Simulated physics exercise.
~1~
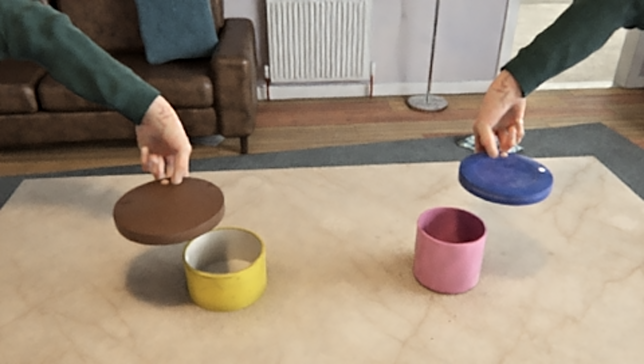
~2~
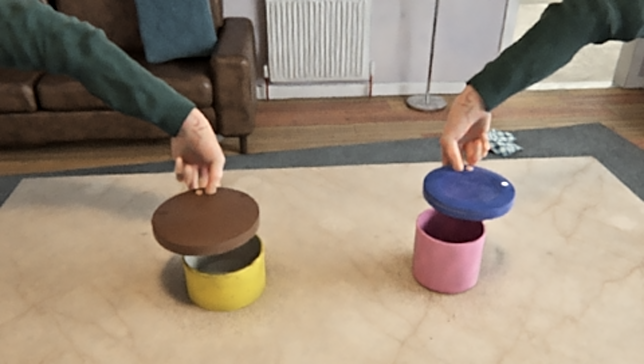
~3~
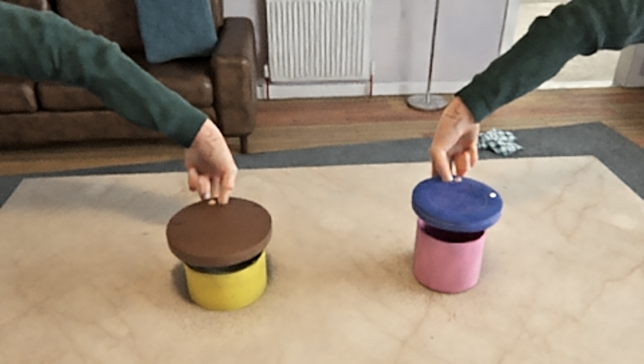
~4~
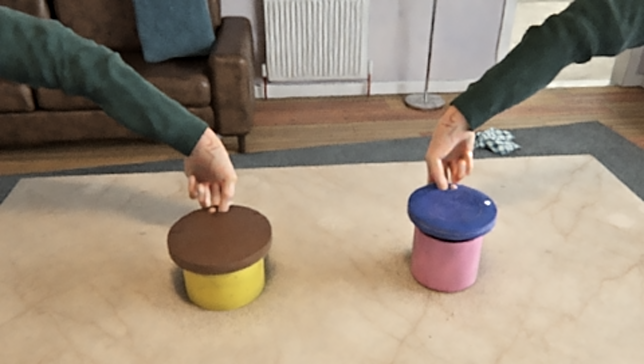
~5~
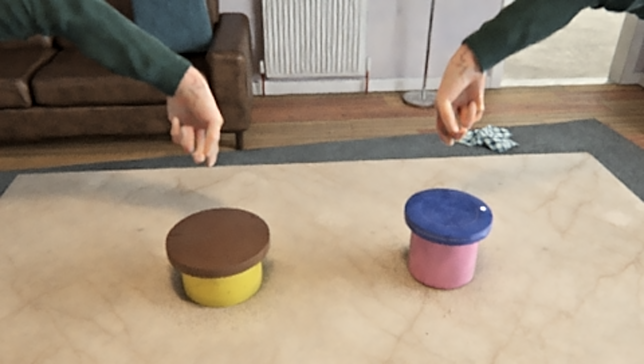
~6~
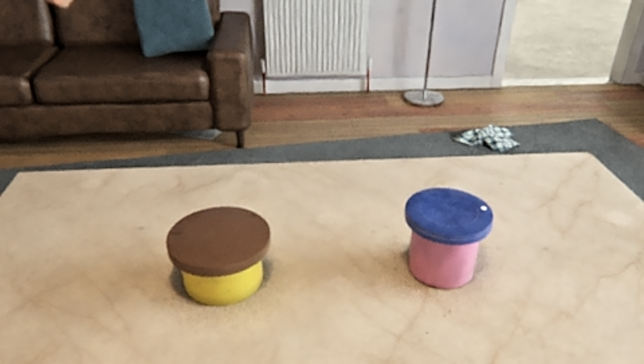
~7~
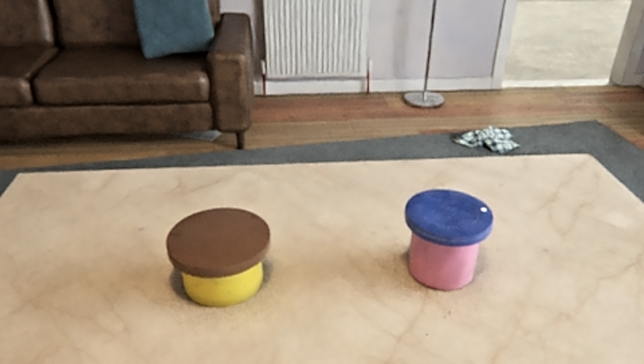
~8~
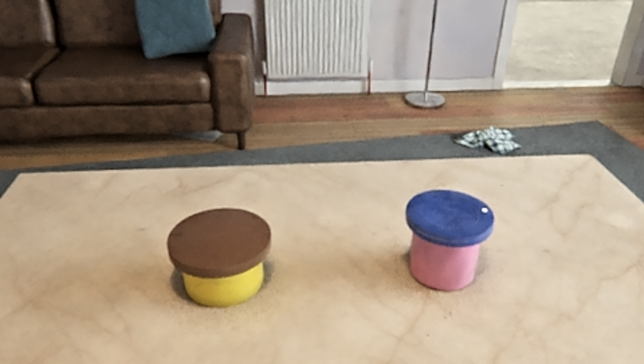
Two hands lower a brown disc and a blue lid onto containers, covering both.
